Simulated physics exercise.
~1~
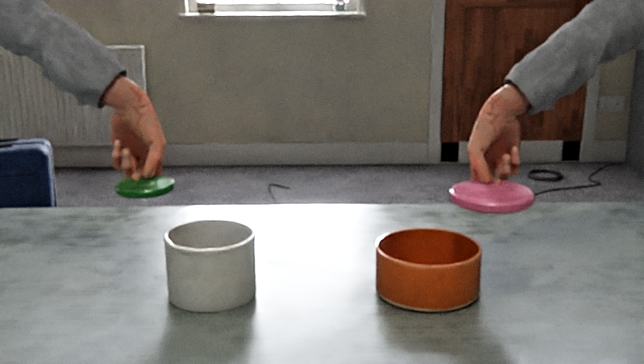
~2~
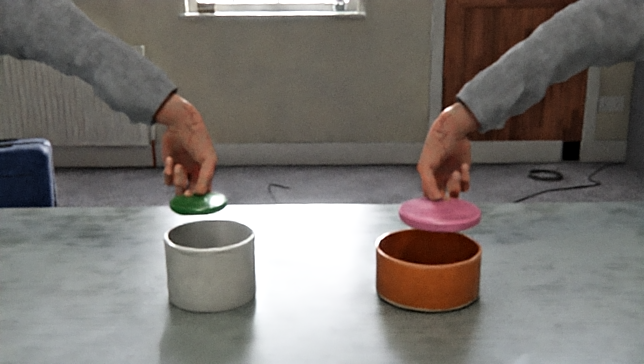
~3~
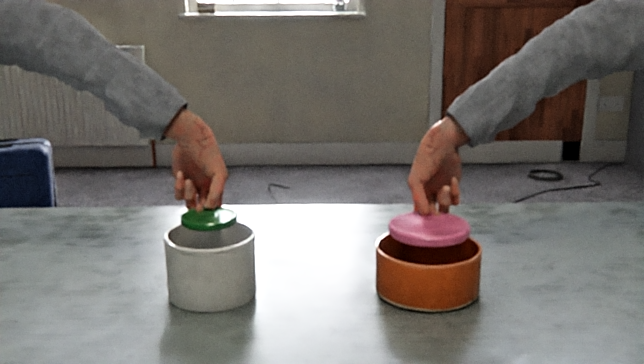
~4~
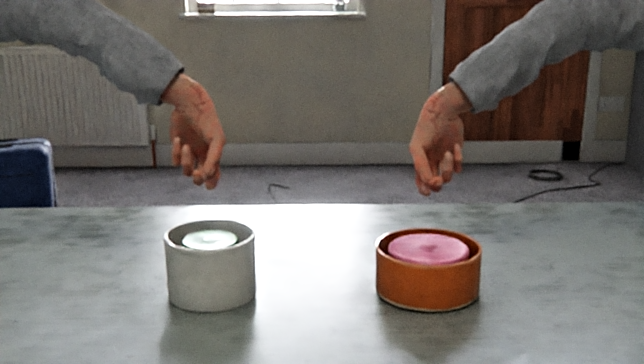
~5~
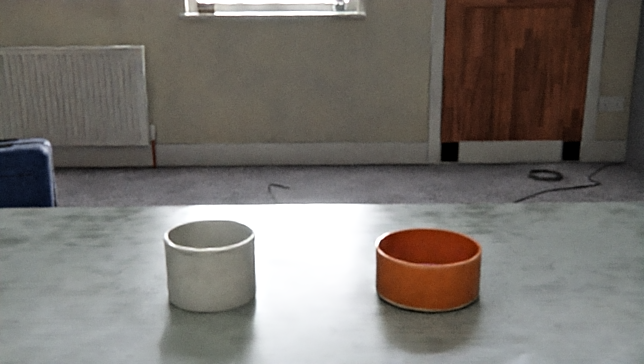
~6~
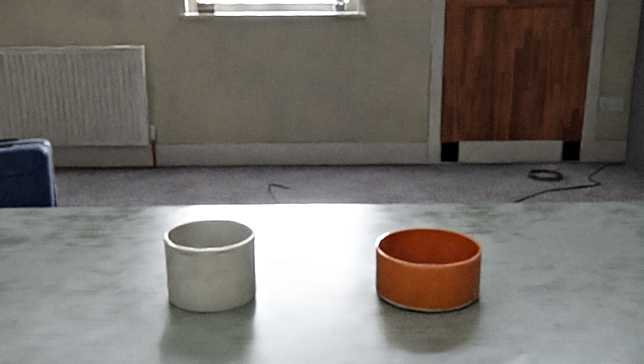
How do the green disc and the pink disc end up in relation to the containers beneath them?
Both discs slip past the rims and drop inside, the green one into the pale container and the pink one into the orange container, so neither stays on top as a lid.
